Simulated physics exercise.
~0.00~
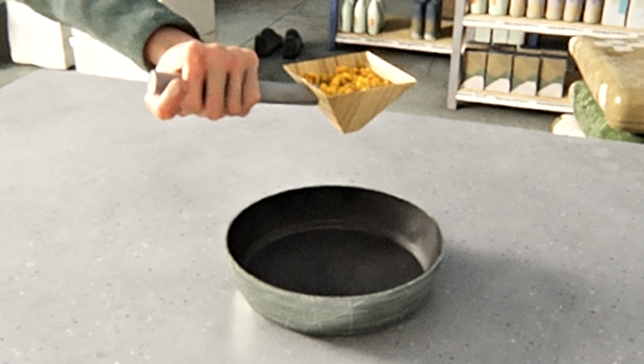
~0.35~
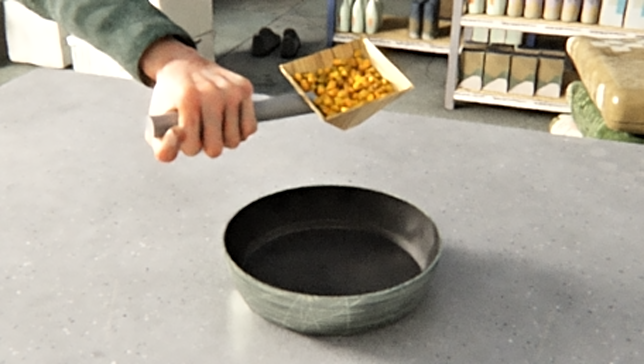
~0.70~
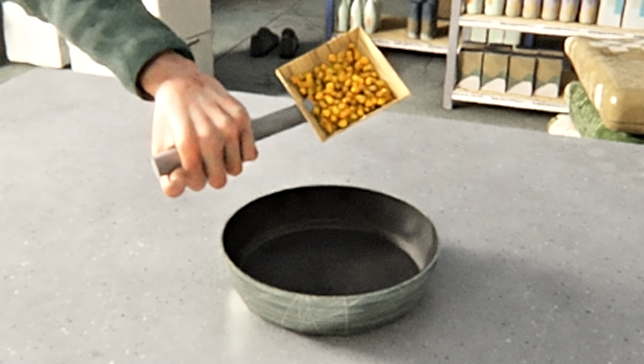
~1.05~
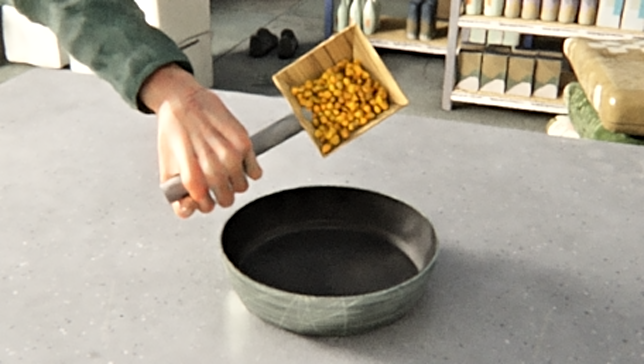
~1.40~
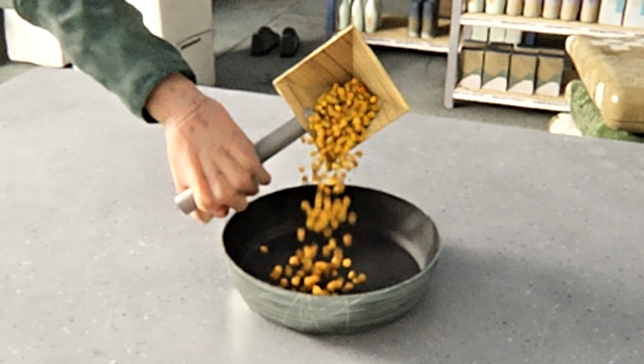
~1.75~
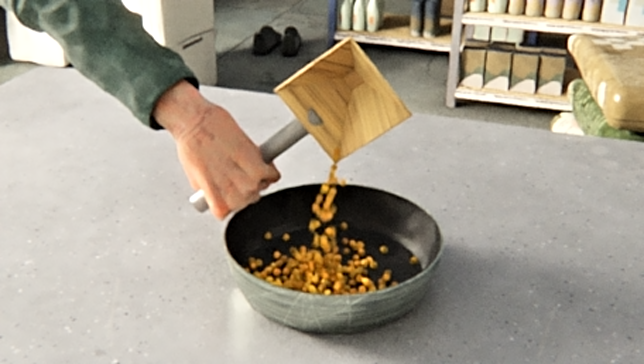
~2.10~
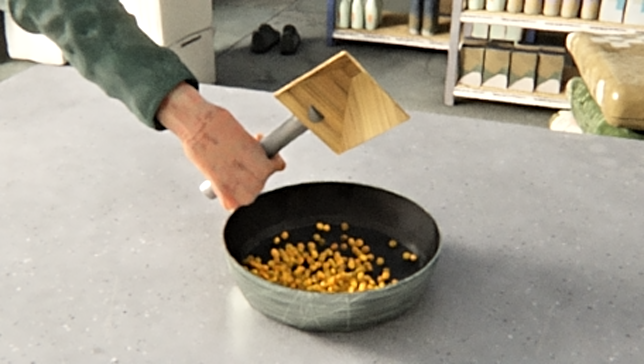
Yellow maize kernels spilled from a square wooden scoop as a hand in a green sleeve tilted it over a dark round pan on a grey counter. They scattered across the pan's bottom until the scoop was empty, still held tipped above it.
